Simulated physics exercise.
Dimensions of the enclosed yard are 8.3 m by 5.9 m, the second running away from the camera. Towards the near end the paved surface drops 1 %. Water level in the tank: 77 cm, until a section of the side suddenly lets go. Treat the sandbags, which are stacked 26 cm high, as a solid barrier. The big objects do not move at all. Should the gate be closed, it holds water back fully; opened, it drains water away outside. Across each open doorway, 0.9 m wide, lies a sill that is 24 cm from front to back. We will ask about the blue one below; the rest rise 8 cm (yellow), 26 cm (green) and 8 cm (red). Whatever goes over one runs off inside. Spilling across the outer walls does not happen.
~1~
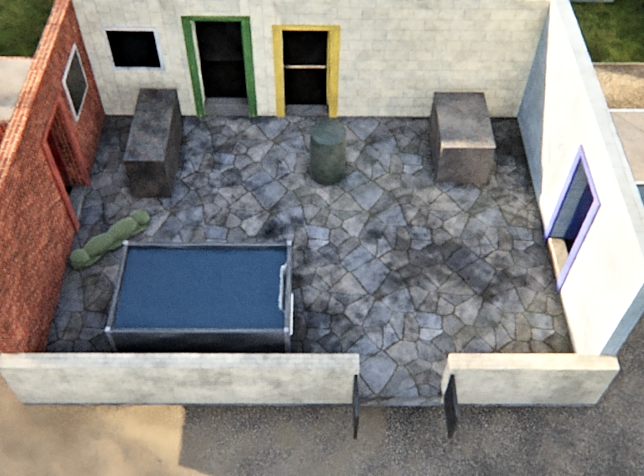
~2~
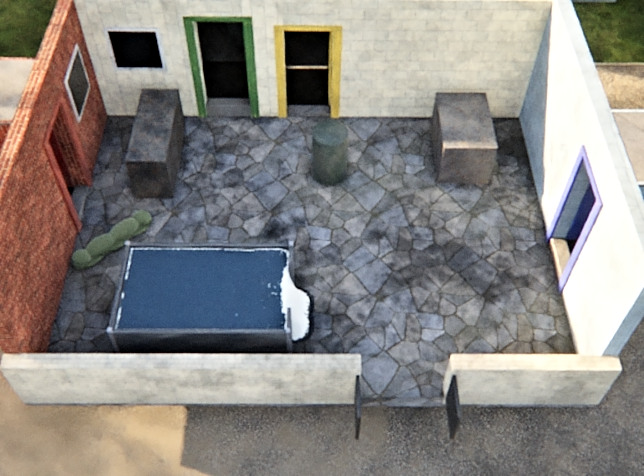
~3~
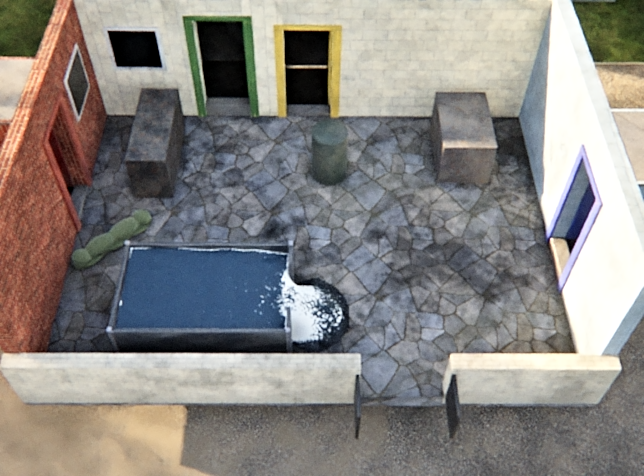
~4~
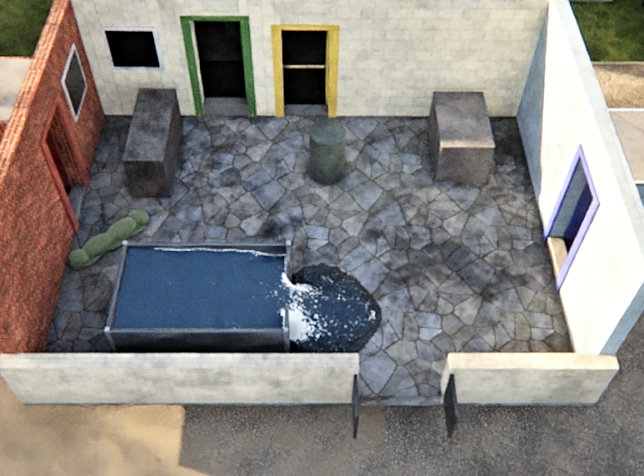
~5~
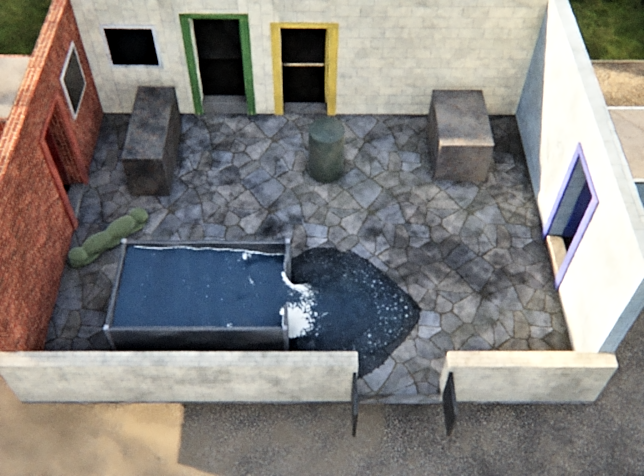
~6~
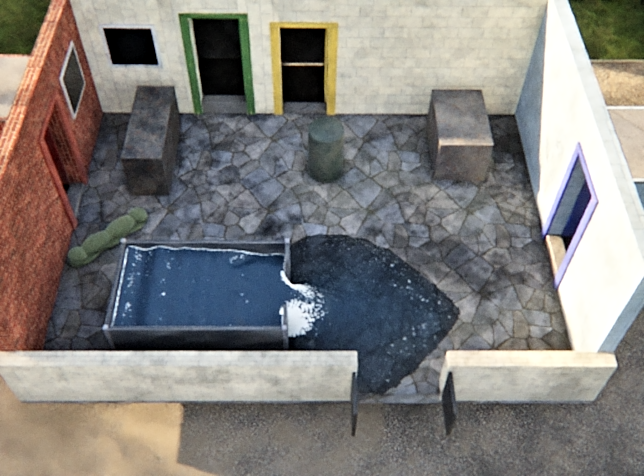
Water in a dark rectangular tank lies still, then bursts through an opening in the tank's right side in a small white froth. It pours onto the grey stone paving and fans out rightward as a dark, widening sheet, its leading edge becoming pointed, while the water inside turns choppy.
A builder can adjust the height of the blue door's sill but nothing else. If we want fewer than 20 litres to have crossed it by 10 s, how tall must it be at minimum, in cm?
It needs to be roughly 16 cm tall.
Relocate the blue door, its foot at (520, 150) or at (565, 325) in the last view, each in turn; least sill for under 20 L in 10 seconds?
Roughly 12.0 and 19 cm.
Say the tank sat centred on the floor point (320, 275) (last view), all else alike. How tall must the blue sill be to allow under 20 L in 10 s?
Then about 27 centimetres at the least.
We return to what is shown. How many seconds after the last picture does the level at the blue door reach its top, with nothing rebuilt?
Crest at t of about 2.0 s.
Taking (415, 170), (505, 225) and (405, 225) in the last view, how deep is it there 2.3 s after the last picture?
About 2, 3 and 2 cm.
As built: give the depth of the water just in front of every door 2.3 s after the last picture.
Depths in cm - yellow: 0, green: 0, blue: 21, red: 0.
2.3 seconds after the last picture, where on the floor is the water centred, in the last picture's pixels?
The water's centre is at about (332, 298).
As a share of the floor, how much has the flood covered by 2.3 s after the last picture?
Near 45 per cent of the open floor.
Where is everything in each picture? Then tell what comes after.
In the first frame, still water, 77 cm deep, in the tank at (203, 288); the blue door at (568, 227) is dry.
In the second frame, water pours out at (289, 307) and has run 0.3 m, to (309, 331); about 11 cm deep outside, 77 cm at the back.
In the third frame, the gap is at (289, 307), the front 0.9 m out at (342, 327); the back of the tank holds 77 cm.
In the fourth frame, the front is at (377, 317), 1.5 m from the gap at (287, 307); 1.9 m2 of floor is wet, 77 cm left at the back.
In the fifth frame, the front is at (413, 318), 2.1 m from the gap at (286, 304); 3.6 m2 of floor is wet, 77 cm left at the back.
In the sixth frame, the front is at (450, 318), 2.7 m from the gap at (285, 304); 5.5 m2 of floor is wet, 72 cm left at the back; 2.1 m in a straight line remain to the blue door at (566, 224).
Then, 0.7 s after the last picture water covers 30 % of the floor, deepest (40 cm) near (298, 309); it has not reached the blue door.
Then, 2.3 s after the last picture water covers 45 % of the floor, deepest (32 cm) near (543, 379); 21 cm at the blue door, 3 litres in over its 18 cm sill.
Then, 9.3 s after the last picture water covers 80 % of the floor, deepest (12 cm) near (567, 379); 9 cm at the blue door, 7 litres in over its 18 cm sill.
At the blue door as built, the water peaked near 22 cm, 2.1 s after the last picture.
With a sill of 13.5 cm, 37 litres would have come in within the 10 s; with 18 cm, 7 litres. So under 20 litres takes about 16 cm.
